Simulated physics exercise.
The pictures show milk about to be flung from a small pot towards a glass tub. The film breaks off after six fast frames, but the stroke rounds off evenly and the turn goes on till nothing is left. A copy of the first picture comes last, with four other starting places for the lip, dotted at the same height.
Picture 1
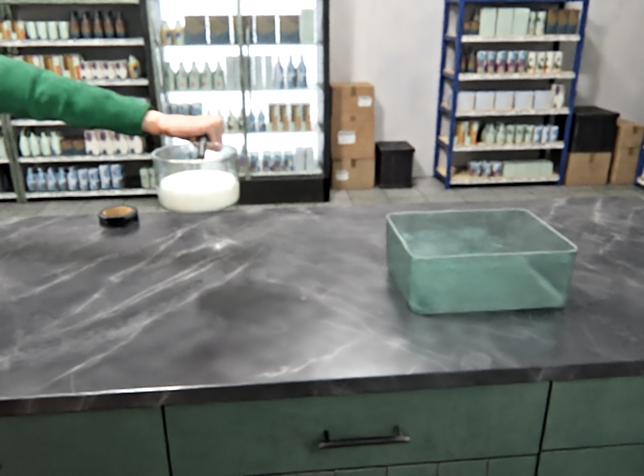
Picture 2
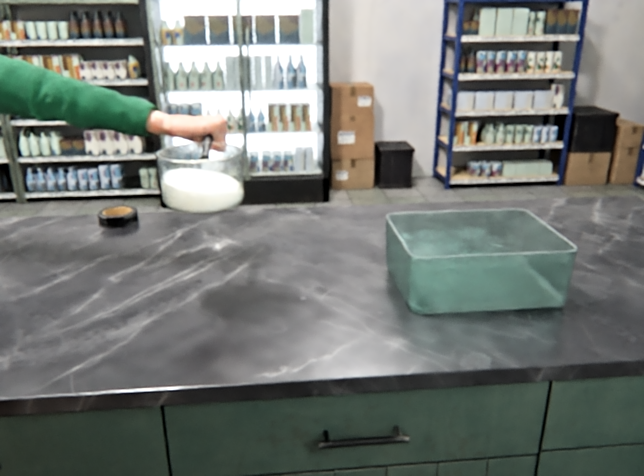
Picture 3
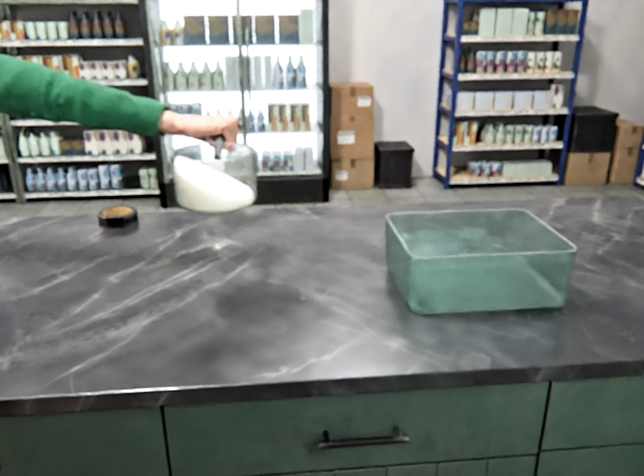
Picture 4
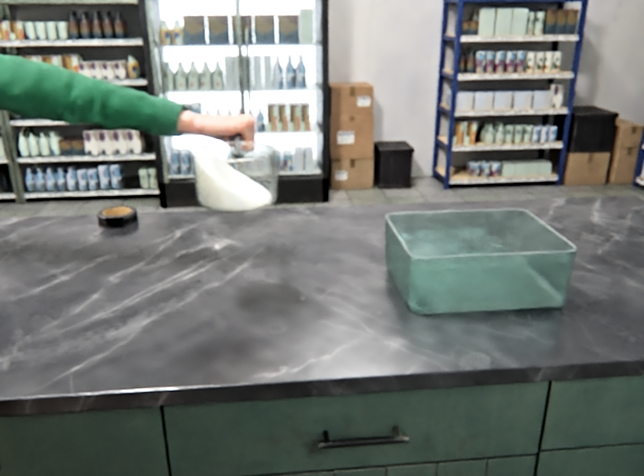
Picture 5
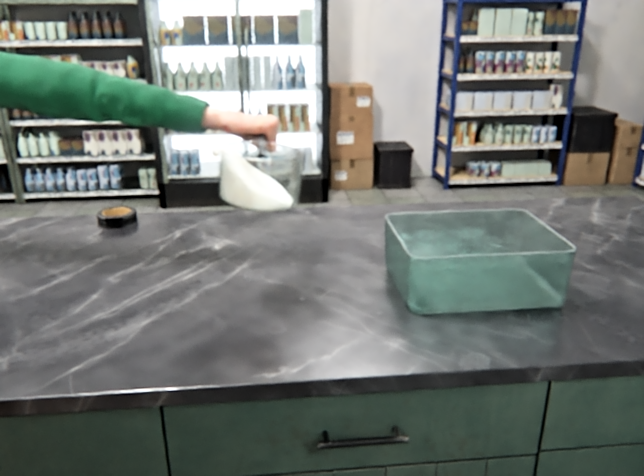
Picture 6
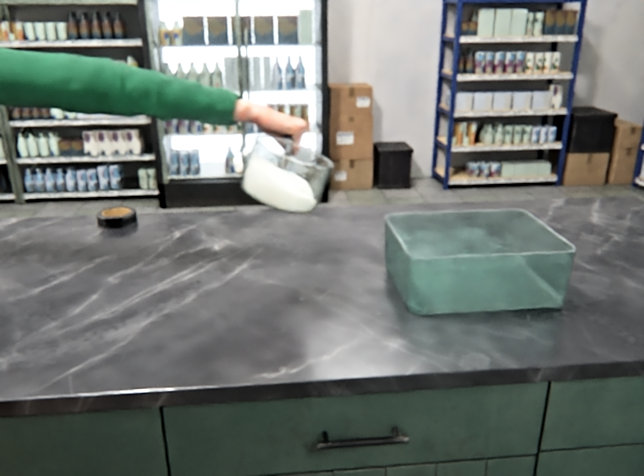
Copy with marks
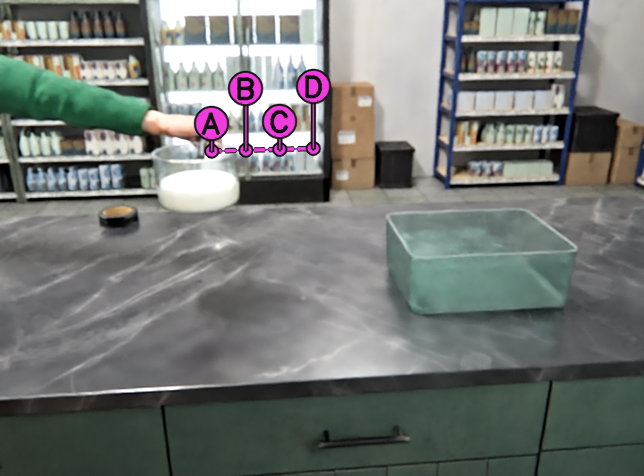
To begin with, a green-sleeved arm at the left holds a clear pot of milk upright above a dark marbled counter, with a glass tub sitting at right. The hand moves the pot rightward, and the milk sloshes up its left side and over the rim as the pot starts tilting.
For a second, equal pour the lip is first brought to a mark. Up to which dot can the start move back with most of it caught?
It is A.
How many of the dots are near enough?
All of the four.
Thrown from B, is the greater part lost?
No.
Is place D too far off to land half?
No, that is safe.
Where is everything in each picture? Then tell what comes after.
Upright, lip at (236, 150); tub from (408, 311) to (565, 303); nothing has left yet.
Upright, lip at (240, 150); nothing has left yet.
Upright, lip at (254, 150); nothing has left yet.
Upright, lip at (275, 149); milk is over the rim, down to (200, 151).
Tipped about 6°, lip at (302, 153); milk is over the rim, down to (217, 154).
Tipped about 20°, lip at (331, 163); milk is over the rim, down to (239, 169).
On the marked copy, A at (211, 151); B at (245, 150); C at (279, 149); D at (313, 148).
If A is chosen, about 63 % lands in the tub, 32 % falls short and 5 % goes beside or beyond.
If B is chosen, about 83 % lands in the tub, 14 % falls short and 4 % goes beside or beyond.
If C is chosen, about 87 % lands in the tub, 7 % falls short and 6 % goes beside or beyond.
If D is chosen, about 76 % lands in the tub, 4 % falls short and 19 % goes beside or beyond.
